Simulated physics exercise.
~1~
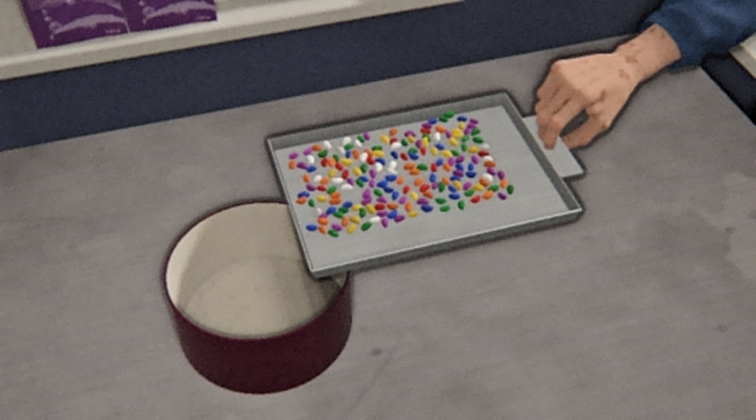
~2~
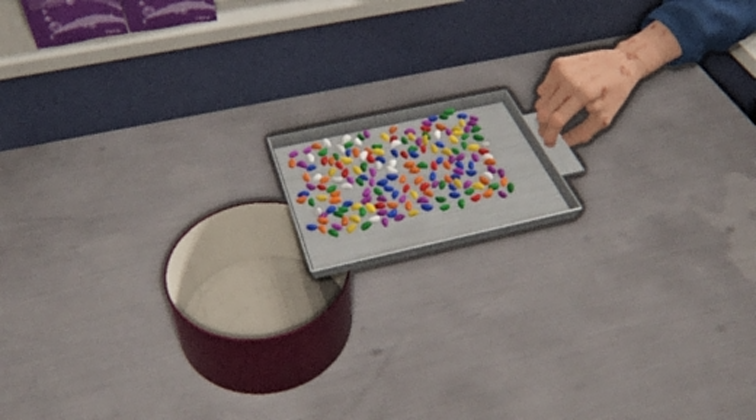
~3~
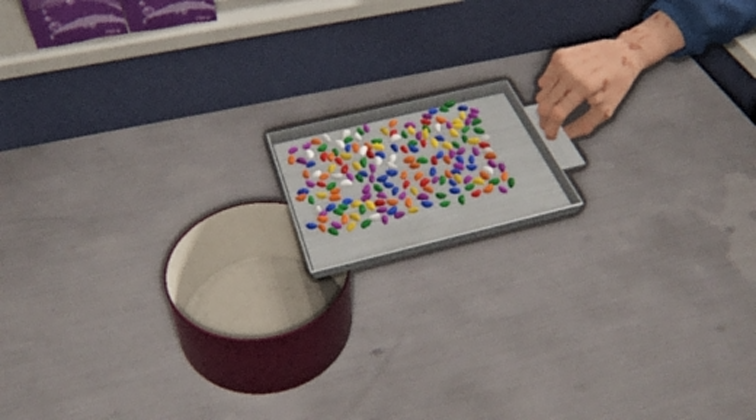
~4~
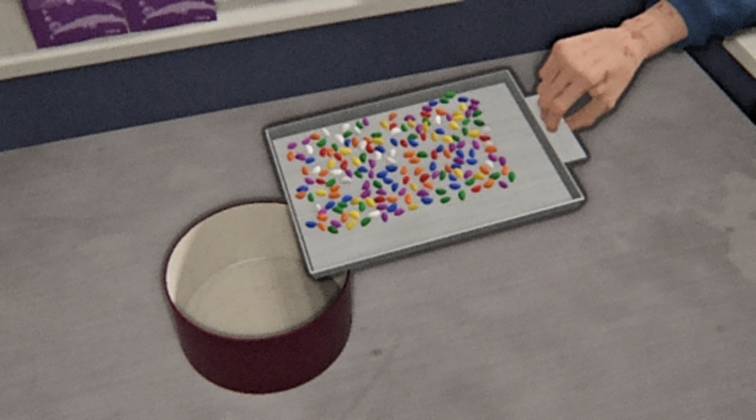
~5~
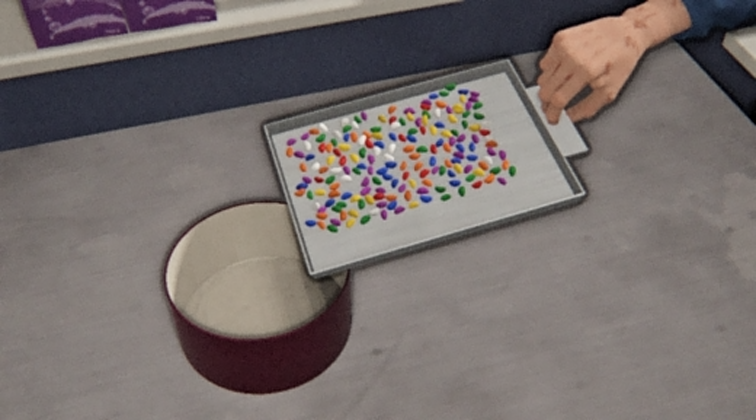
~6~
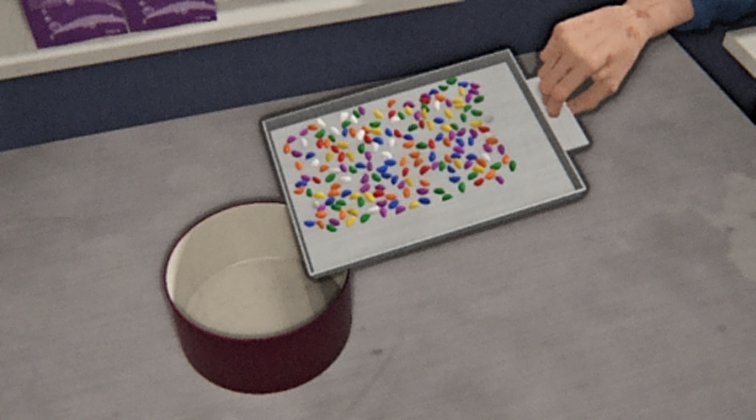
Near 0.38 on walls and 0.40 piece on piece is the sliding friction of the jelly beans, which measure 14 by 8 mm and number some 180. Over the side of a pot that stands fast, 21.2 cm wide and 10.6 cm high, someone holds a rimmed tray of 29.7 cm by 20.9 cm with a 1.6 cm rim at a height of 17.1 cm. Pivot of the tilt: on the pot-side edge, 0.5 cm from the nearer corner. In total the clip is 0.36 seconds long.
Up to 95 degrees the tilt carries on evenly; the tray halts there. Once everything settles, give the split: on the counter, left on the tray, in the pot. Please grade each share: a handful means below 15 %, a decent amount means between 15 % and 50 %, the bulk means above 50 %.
Counter: The bulk, tray: A handful, pot: A handful.
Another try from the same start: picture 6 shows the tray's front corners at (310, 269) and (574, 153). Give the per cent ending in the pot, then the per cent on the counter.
Split: Pot = 90, counter = 10.
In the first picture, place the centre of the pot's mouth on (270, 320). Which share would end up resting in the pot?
Roughly 95 percent would end up there.
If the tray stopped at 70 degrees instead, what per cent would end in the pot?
Around 5 %, I reckon.
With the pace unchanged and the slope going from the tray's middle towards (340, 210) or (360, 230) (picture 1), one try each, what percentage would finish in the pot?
Near 95 and 50 percent, in that order.
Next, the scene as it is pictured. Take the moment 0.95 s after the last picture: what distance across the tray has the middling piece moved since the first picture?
Displacement on the tray: About 9 cm.
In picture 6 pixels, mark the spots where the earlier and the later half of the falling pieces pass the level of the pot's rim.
Roughly (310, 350) to begin with, later roughly (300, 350).
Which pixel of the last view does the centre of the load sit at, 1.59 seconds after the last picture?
Estimated centre of load: Around (320, 267).
Then, 0.95 s after the last picture, tilt 50 degrees; the tray holds 95 %, the pot 0 %.
Then, 1.59 s after the last picture, tilt 76 degrees; the tray holds 80 %, the pot 0 %.
Then, 2.26 s after the last picture, tilt 95 degrees; the tray holds 0 %, the pot 5 %.
In the end, counter 95 %, tray 0 %, pot 5 %.
